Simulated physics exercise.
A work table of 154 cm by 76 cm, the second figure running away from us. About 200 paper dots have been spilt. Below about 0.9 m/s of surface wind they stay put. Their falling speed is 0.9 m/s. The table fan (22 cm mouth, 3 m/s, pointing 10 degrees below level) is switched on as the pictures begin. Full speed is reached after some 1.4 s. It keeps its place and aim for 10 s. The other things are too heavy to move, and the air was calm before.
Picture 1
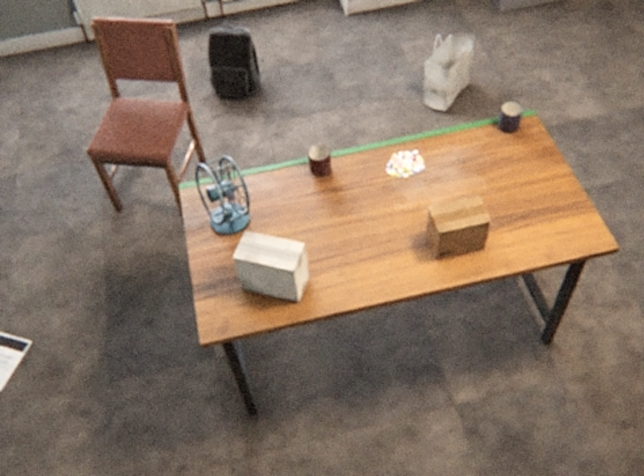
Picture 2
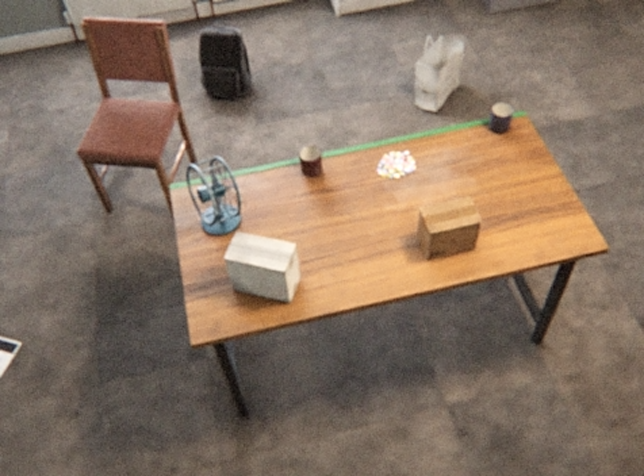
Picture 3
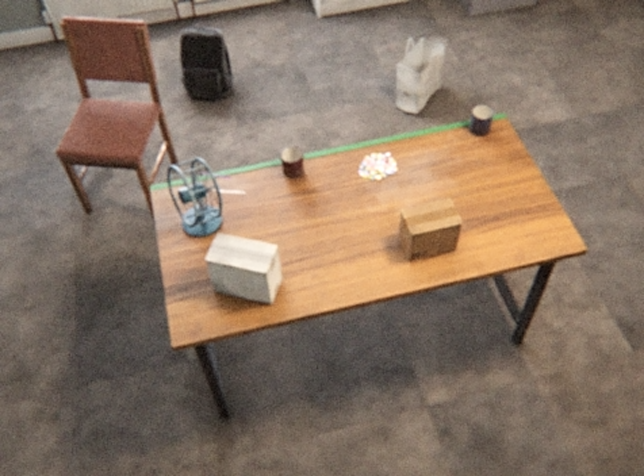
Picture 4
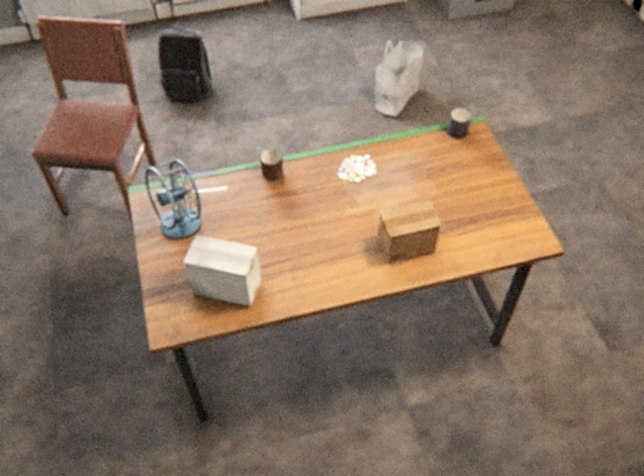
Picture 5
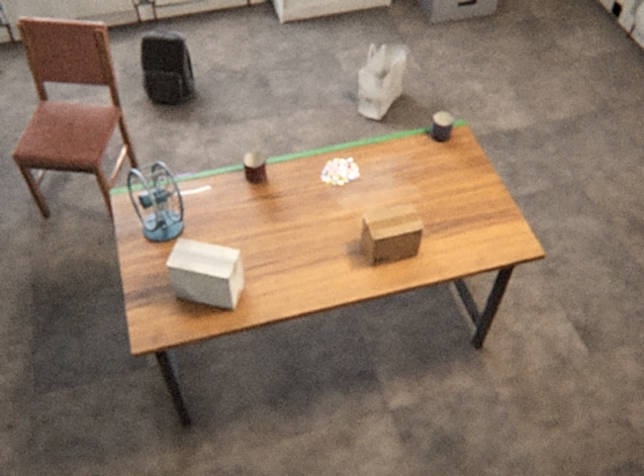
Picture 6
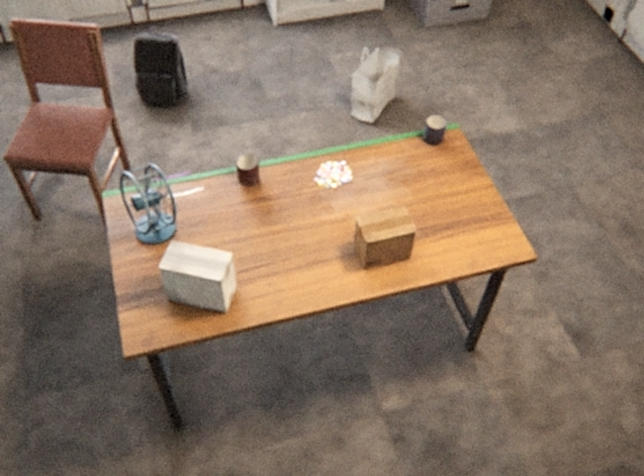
The view drifts slowly to the right, so the wooden table, chair and backpack slide left across it. On the tabletop, the scattered paper dots stay still among a blue table fan, two boxes and two mugs.
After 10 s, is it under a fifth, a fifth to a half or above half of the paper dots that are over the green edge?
Of the paper dots, from a fifth to a half end over the green edge.
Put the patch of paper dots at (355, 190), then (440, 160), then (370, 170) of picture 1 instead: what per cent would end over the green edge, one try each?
In turn about 10 %, 10 %, 70 %.
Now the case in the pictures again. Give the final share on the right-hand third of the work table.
About 0 %.
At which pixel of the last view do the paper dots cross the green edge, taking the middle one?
At about (389, 137).
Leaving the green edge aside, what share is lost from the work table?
Near 70 %.
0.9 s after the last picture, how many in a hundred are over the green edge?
About 30 %.
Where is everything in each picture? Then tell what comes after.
The middle of the paper dots is near (406, 163), none has stirred yet and the mouth of the table fan is at (222, 191), in the first picture.
The middle of the paper dots is near (397, 164), none has stirred yet and the green edge is centred on (352, 147), in the second picture.
The middle of the paper dots is near (378, 165), none has stirred yet, the top of a mug is at (292, 154) and the top of a box is at (432, 216), in the third picture.
The middle of the paper dots is near (357, 167) and none has stirred yet, in the fourth picture.
The middle of the paper dots is near (341, 170) and none has stirred yet, in the fifth picture.
The middle of the paper dots is near (334, 173) and none has stirred yet, in the sixth picture.
Then, 0.9 s after the last picture, 30 % are over the green edge; 28 % have settled or left.
Then, 2.1 s after the last picture, 32 % are over the green edge; 95 % have settled or left.
Then, 4.4 s after the last picture, 34 % are over the green edge; 100 % have settled or left.
Then, 8.9 s after the last picture, at the end, 34 % are over the green edge.
